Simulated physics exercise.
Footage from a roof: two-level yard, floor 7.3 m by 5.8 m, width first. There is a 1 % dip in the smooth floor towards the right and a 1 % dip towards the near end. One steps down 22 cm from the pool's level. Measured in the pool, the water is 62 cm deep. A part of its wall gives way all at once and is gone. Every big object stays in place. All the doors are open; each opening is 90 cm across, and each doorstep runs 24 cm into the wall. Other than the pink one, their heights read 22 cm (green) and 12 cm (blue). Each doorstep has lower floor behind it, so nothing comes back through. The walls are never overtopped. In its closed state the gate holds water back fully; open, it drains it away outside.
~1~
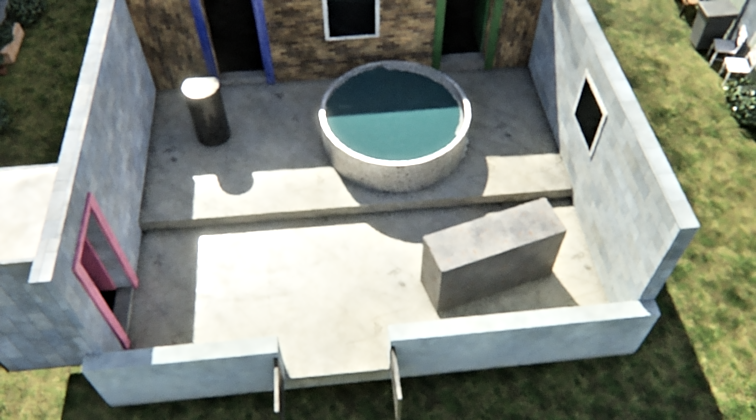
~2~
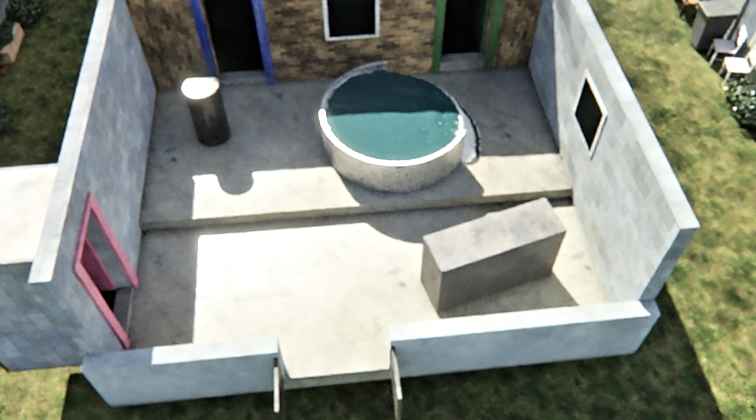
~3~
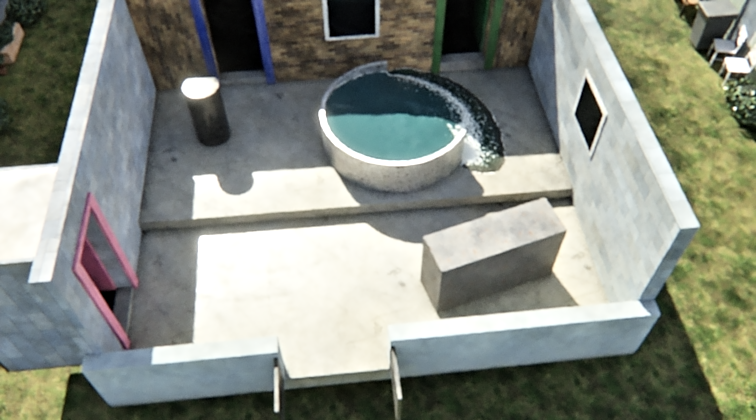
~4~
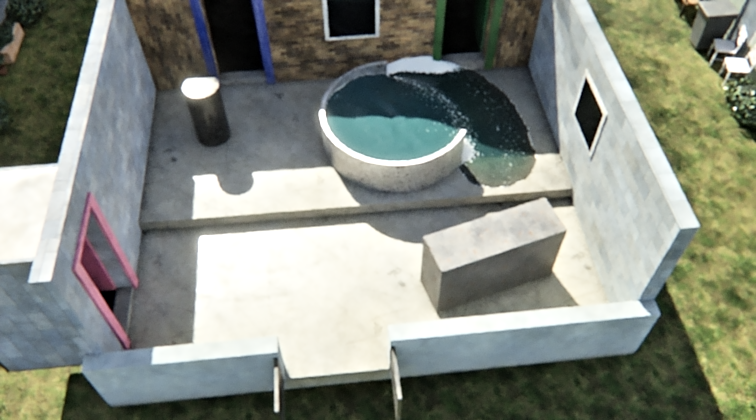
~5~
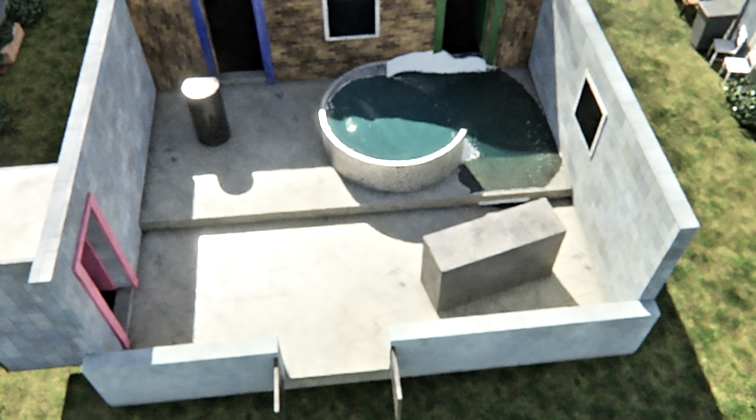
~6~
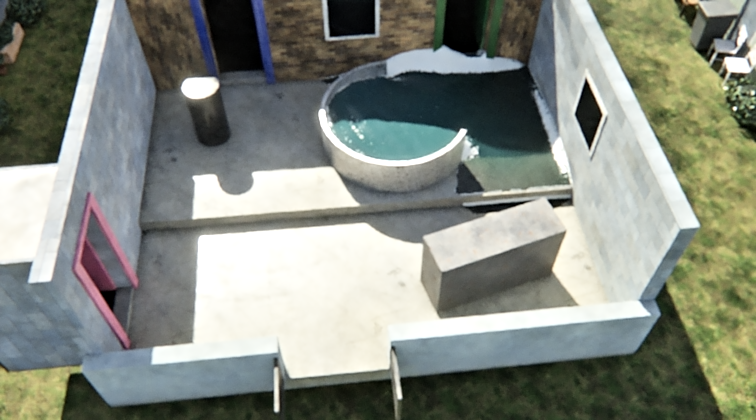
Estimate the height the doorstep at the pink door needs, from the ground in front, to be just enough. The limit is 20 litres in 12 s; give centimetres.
It needs some 12 cm.
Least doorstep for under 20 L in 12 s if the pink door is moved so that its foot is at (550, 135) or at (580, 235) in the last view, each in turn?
Minimums: About 31 cm and 11.5 cm.
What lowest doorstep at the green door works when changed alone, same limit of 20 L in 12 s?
For the green door, about 31 cm.
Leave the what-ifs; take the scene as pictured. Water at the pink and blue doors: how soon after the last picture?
Pink door 5.0 seconds, blue door 0.8 seconds.
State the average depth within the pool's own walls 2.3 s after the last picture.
Mean depth: Approx. 15 cm.
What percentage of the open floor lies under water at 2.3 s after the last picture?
40 %.
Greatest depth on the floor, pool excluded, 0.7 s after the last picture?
I'd put it near 58 cm.
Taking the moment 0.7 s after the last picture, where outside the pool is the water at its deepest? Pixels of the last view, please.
About (529, 79).
Then, 0.7 s after the last picture water covers 25 % of the floor, deepest (58 cm) near (529, 79); it has not reached the pink door.
Then, 2.3 s after the last picture water covers 40 % of the floor, deepest (36 cm) near (613, 331); it has not reached the pink door.
Then, 11.3 s after the last picture water covers 85 % of the floor, deepest (16 cm) near (399, 352); 9 cm at the pink door, 46 litres in over its 10 cm doorstep.
At the pink door as built, the water peaked near 17 cm, 5.7 s after the last picture.
Run again over the same 12 s with other heights there, 39 litres in over 10.5 cm, 8 litres over 14 cm. The limit of 20 litres is kept from about 12 cm up.
